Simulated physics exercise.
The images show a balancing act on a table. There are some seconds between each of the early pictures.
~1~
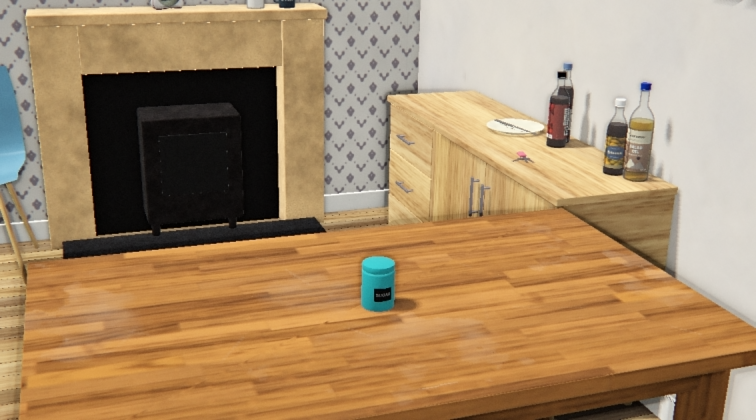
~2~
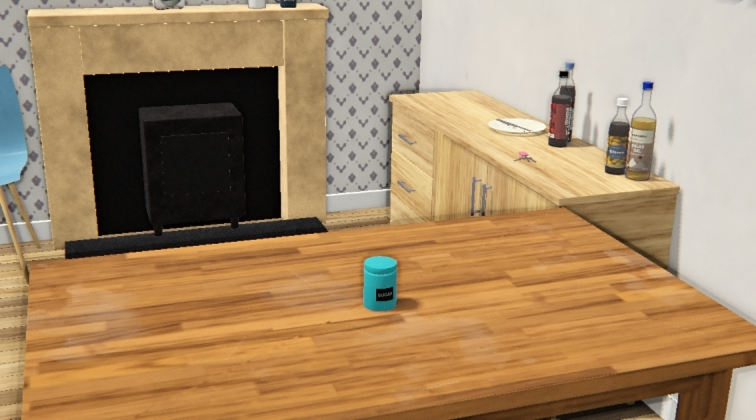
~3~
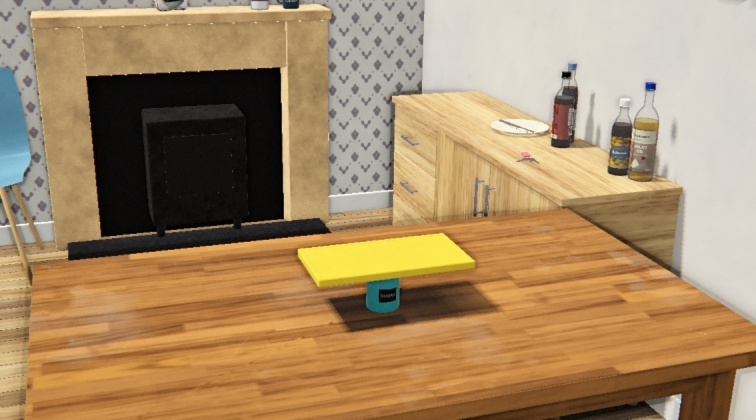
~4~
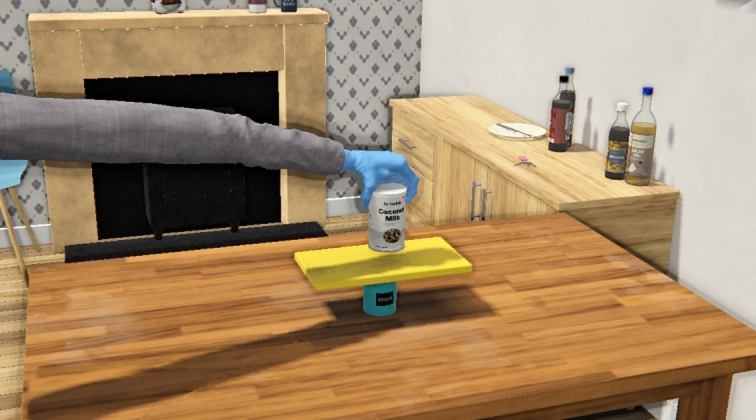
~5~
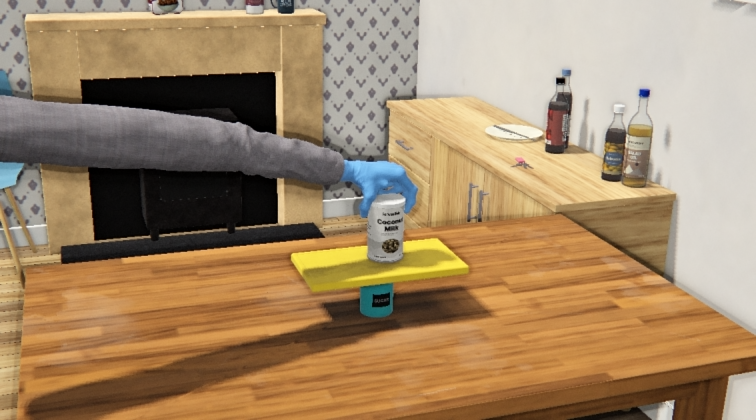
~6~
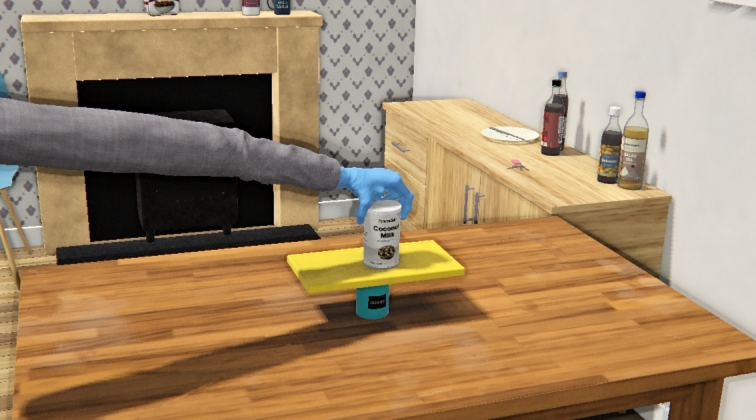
At first, a small turquoise jar stands alone on a wooden table, and nothing moves. Then a flat yellow board is lying across the top of the jar. A blue-gloved hand reaches in from the left with a white tin and lowers it slightly onto the board, keeping hold of it.
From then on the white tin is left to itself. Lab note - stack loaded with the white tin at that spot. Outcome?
Outcome: Stable.
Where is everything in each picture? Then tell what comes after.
In the first frame, the last thing is not in view yet; turquoise jar (378, 284).
In the second frame, the last thing is not in view yet; turquoise jar (380, 284).
In the third frame, the last thing is not in view yet; turquoise jar (383, 285).
In the fourth frame, on its way; white tin (387, 218); turquoise jar (380, 288).
In the fifth frame, on its way; white tin (386, 227); turquoise jar (377, 289).
In the sixth frame, in place under the hand; white tin (382, 234); turquoise jar (373, 291).
Then, 0.30 s later than the last frame, all is still.
Then, 1.00 s later than the last frame, white tin resting near (382, 235).
When it is over, all 3 as before. End places, in pixels of the last picture, white tin near (382, 235). The stack keeps its balance.
